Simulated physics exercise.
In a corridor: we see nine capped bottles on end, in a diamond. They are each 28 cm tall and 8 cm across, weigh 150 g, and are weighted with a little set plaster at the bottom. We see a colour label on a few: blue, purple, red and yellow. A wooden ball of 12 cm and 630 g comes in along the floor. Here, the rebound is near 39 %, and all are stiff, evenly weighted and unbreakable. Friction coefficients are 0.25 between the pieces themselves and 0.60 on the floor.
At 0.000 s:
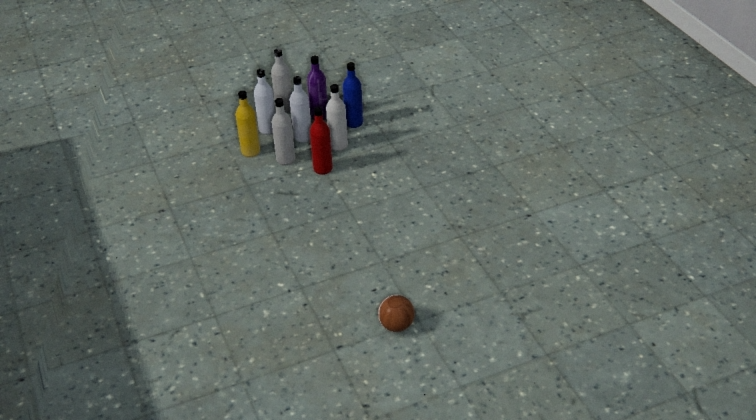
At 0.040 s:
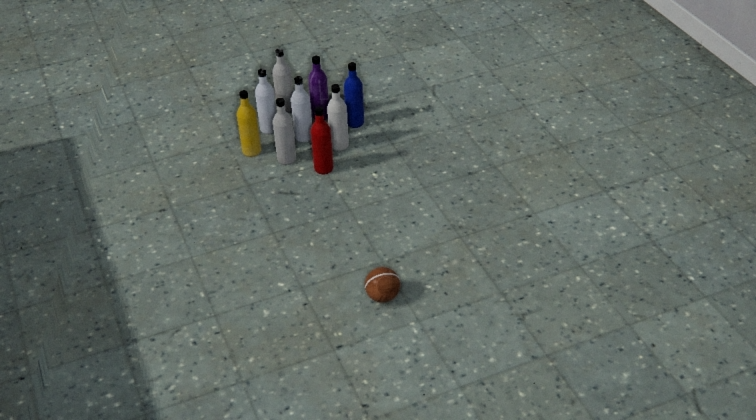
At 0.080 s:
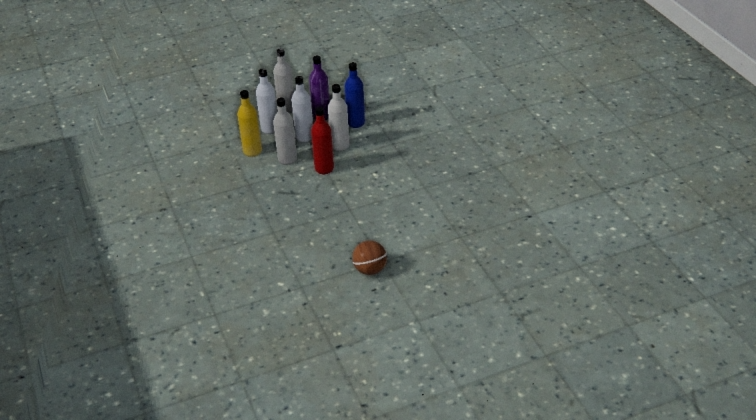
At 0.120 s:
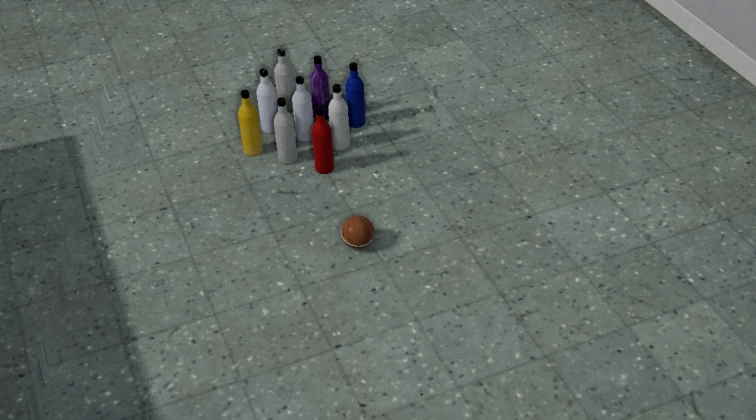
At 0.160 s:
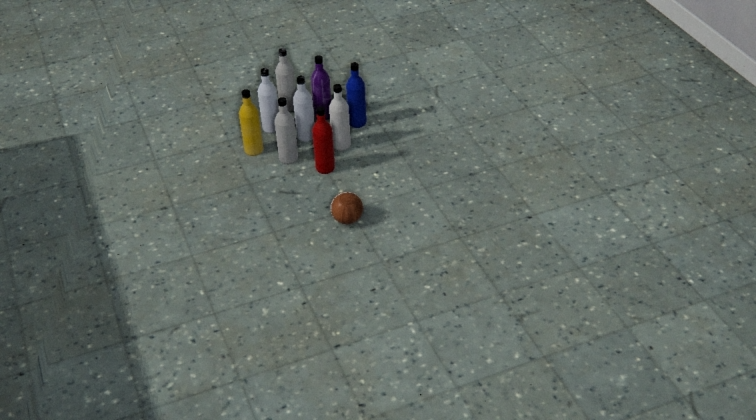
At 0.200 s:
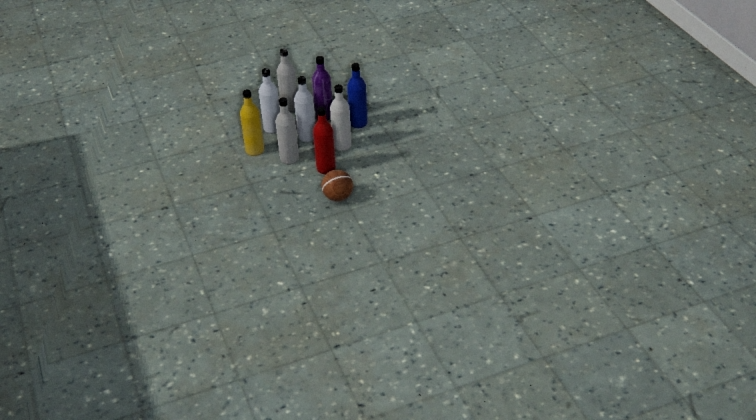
Nine capped bottles stand in a tight cluster on a speckled grey-green tiled floor, seen from above at an angle, with a dark shadow at the left. A yellow bottle is at the left of the group, red at the front, purple and blue toward the back right, the others whitish or grey. A brown ball rolls up and leftward toward the undisturbed bottles, while the camera shifts very slightly.
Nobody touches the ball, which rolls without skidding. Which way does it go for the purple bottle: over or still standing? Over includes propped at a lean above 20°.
Over.
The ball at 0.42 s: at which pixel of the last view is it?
Look close to (299, 110).
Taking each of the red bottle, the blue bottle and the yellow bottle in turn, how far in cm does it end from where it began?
About: Red 60, blue 0, yellow 0.
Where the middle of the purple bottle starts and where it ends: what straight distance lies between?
I'd estimate near 50 cm.
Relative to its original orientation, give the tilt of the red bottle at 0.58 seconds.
Roughly 40°.
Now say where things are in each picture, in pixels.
In the first picture (places mark the middle of the side facing us; the camera moves round a little), ball (396, 314) 86 cm before the front row; purple bottle (318, 92); blue bottle (358, 98); yellow bottle (252, 127); nothing disturbed.
The second picture shows ball (383, 285) 73 cm before the front row; purple bottle (320, 92).
The third picture shows ball (370, 258) 59 cm before the front row; purple bottle (320, 92).
The fourth picture shows ball (358, 232) 46 cm before the front row; purple bottle (321, 92).
The fifth picture shows ball (347, 208) 32 cm before the front row; purple bottle (322, 92).
The sixth picture shows ball (337, 186) 18 cm before the front row; purple bottle (323, 92); red bottle (326, 145); yellow bottle (256, 126); nothing disturbed.
After 0.32 s, ball still moving; none of the 9 bottles over, 2 disturbed; purple bottle unmoved; red bottle leaning 10°.
After 0.42 s, ball still moving; none of the 9 bottles over, 4 disturbed; purple bottle leaning 9°; red bottle leaning 14°.
After 0.58 s, ball still moving; 3 of the 9 bottles over; purple bottle leaning 34°; red bottle leaning 41°.
After 0.94 s, ball still moving; 4 of the 9 bottles over; purple bottle lying flat; red bottle lying flat.
By the end (1.4 s), ball rolling away; 4 of the 9 bottles over; purple bottle lying flat; red bottle lying flat; yellow bottle unmoved. As the last picture would show them, middles, purple bottle near (304, 51), red bottle near (376, 75).
